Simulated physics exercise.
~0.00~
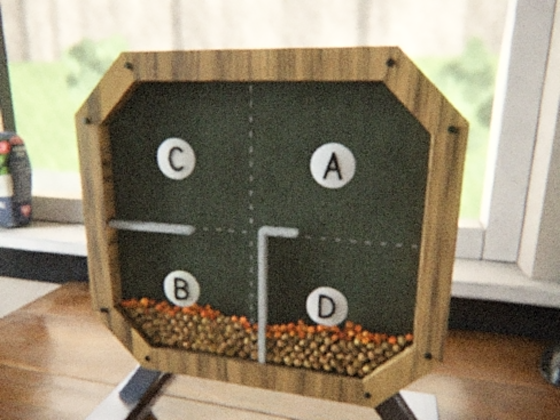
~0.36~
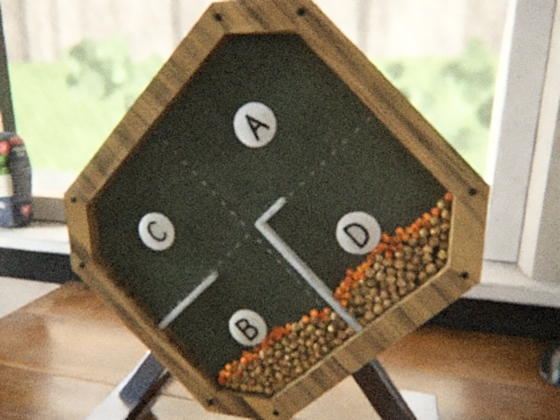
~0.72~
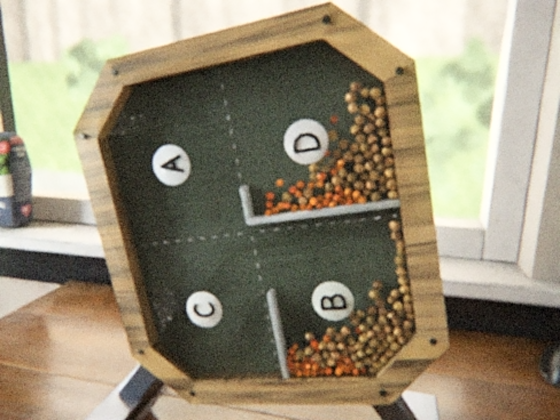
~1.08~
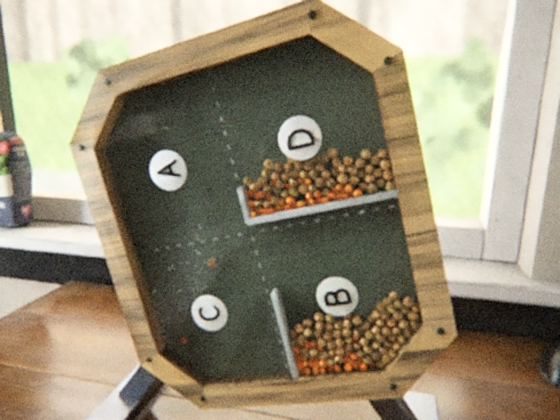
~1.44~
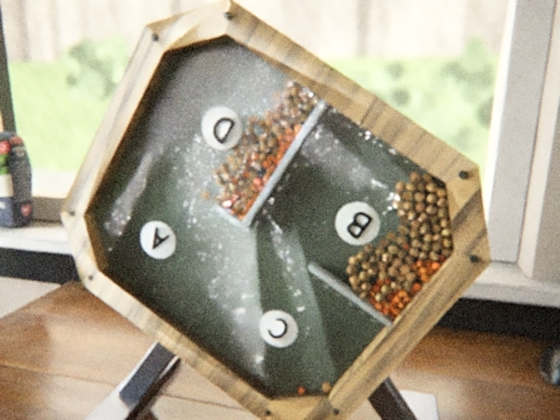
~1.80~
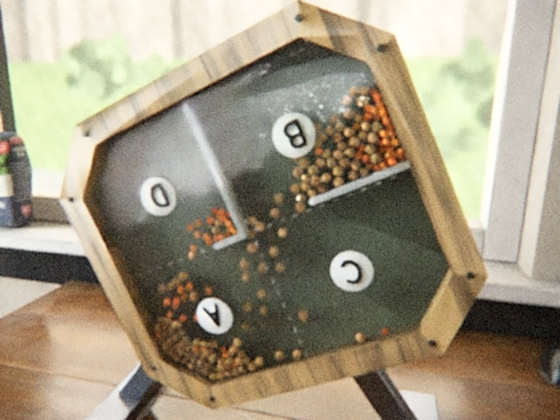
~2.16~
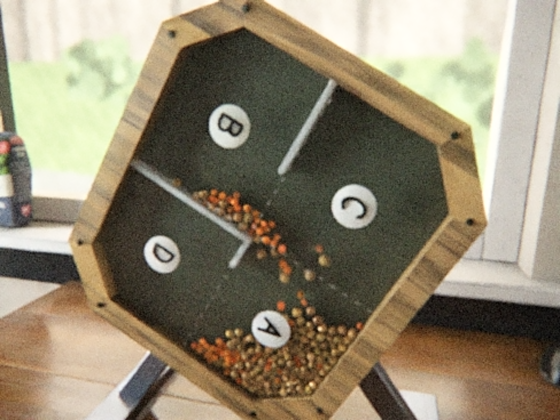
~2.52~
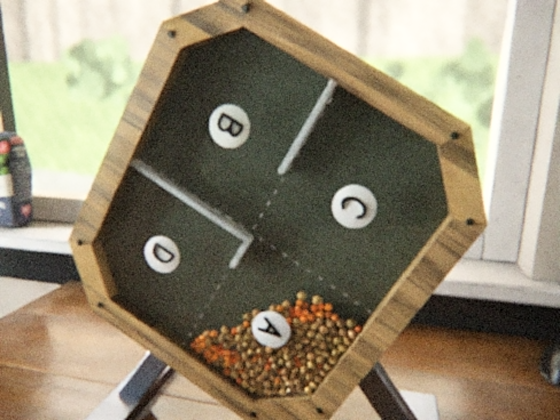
The wooden box turns anticlockwise, pauses, then turns further until all the beads settle in A.
